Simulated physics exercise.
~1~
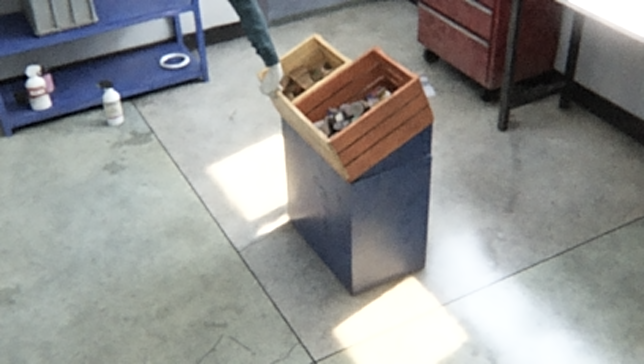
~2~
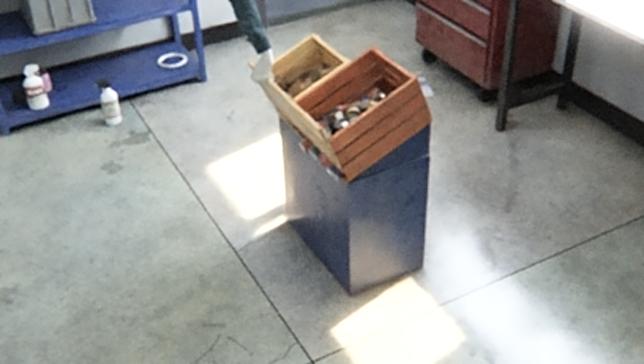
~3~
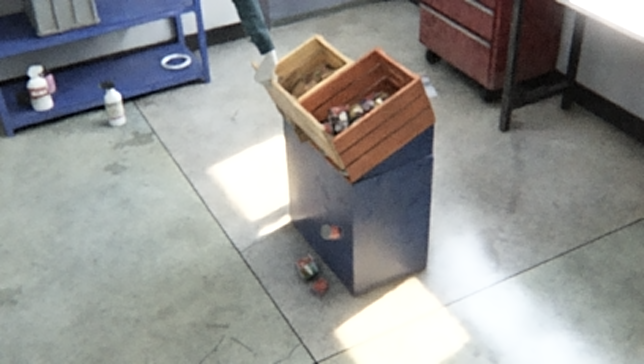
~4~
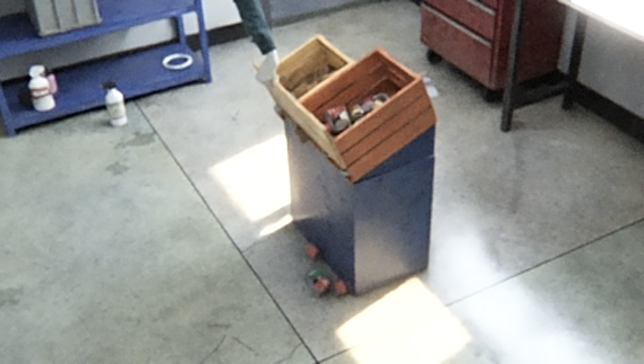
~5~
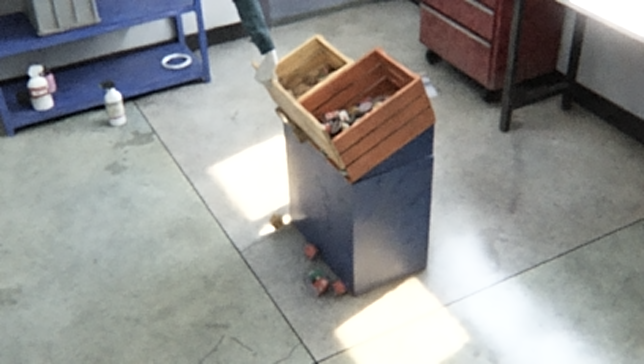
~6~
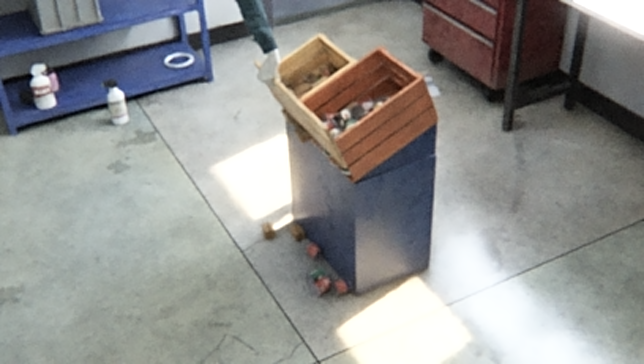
In a workshop with a concrete floor, an orange wooden bin and a paler wooden bin sit side by side on a dark blue cabinet, tilted down to the left and filled with small items. A gloved hand at the far side raises the gate across their lower ends. A few small tins slip out of the orange bin and drop down the side of the cabinet. They land at its foot and settle close together. Then small parcels fall from the paler bin, coming to rest just behind them, while both bins stay largely full and the hand remains in place.
